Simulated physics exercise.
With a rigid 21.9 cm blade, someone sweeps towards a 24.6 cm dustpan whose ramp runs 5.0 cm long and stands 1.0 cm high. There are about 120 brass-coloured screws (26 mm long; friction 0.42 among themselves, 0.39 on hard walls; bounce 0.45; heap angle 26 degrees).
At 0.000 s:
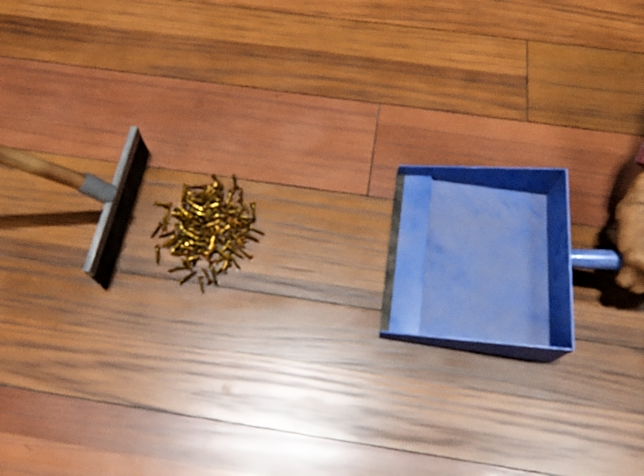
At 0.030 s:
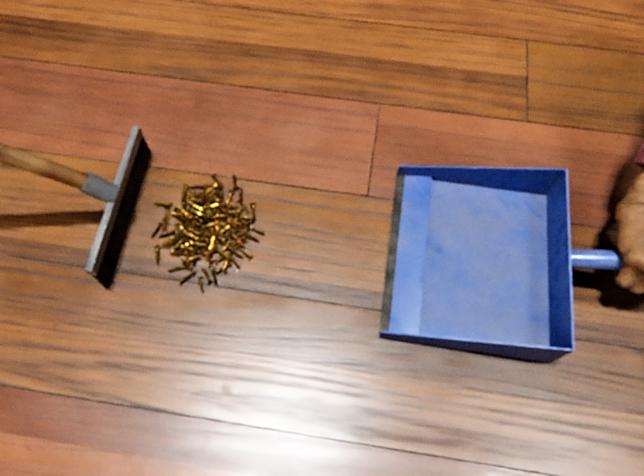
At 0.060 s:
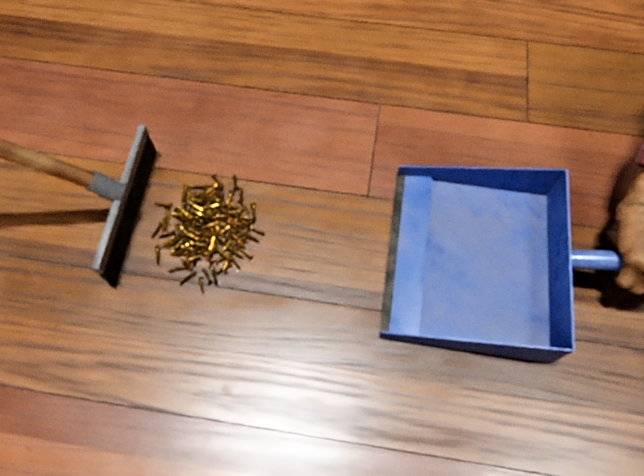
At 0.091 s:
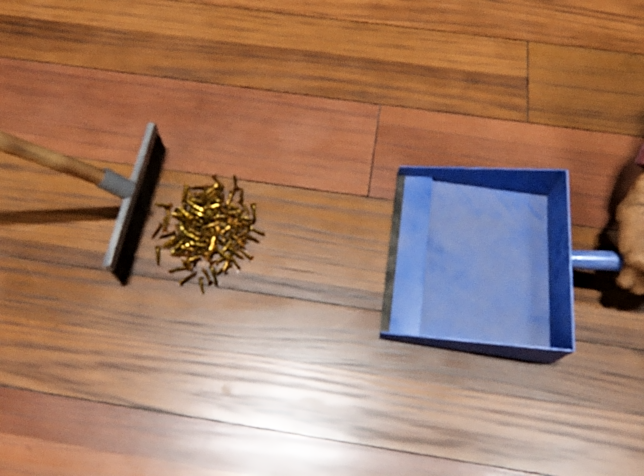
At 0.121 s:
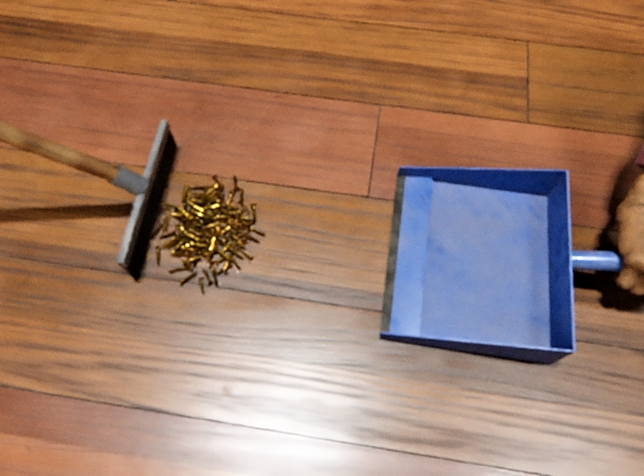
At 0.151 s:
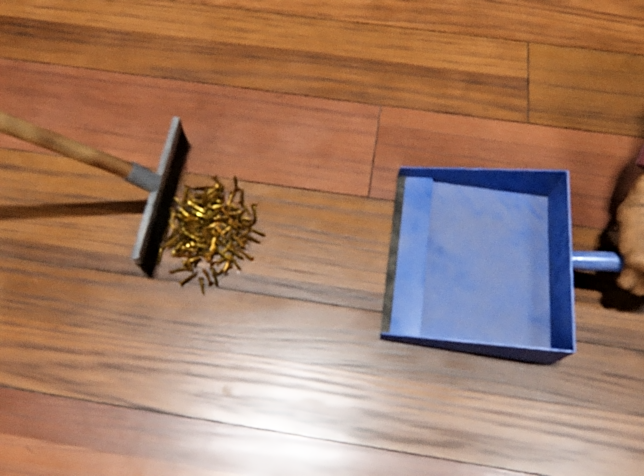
A wooden-handled blade slid slowly to the right across the wooden floor until it met the near edge of a pile of brass-coloured screws, while a hand held a blue dustpan still on the right.
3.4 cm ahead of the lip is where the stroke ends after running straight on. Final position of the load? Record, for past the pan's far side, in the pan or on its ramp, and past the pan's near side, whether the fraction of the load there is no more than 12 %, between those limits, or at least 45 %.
Far side: Between the limits; pan: No more than 12 %; near side: No more than 12 %.
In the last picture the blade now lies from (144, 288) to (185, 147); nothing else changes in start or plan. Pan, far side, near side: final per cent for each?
That ends as pan 30, far 5, and near 5.
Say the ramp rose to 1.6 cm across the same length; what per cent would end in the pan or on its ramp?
Close to 5 per cent then.
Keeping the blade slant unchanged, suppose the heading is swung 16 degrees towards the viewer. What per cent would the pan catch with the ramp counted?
Roughly 25 per cent.
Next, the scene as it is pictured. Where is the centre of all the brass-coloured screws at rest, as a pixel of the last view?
Near (378, 210).
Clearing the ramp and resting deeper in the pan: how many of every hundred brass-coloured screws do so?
Around 0 in a hundred.
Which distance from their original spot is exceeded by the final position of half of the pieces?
Around 24 centimetres.
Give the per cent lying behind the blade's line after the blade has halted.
About 40 percent.
Then, at 0.42 s, middle of the blade 18 cm from the lip; 0 % over the lip, far side 0 %, near side 0 %.
After 0.60 s, middle of the blade 9 cm from the lip; 0 % over the lip, far side 15 %, near side 0 %.
After 0.90 s, middle of the blade 4 cm from the lip; 5 % over the lip, far side 20 %, near side 0 %.
In the end, at 1.6 s, far side 20 %, pan 5 %, near side 0 %, in front of the lip or behind the blade 75 %.
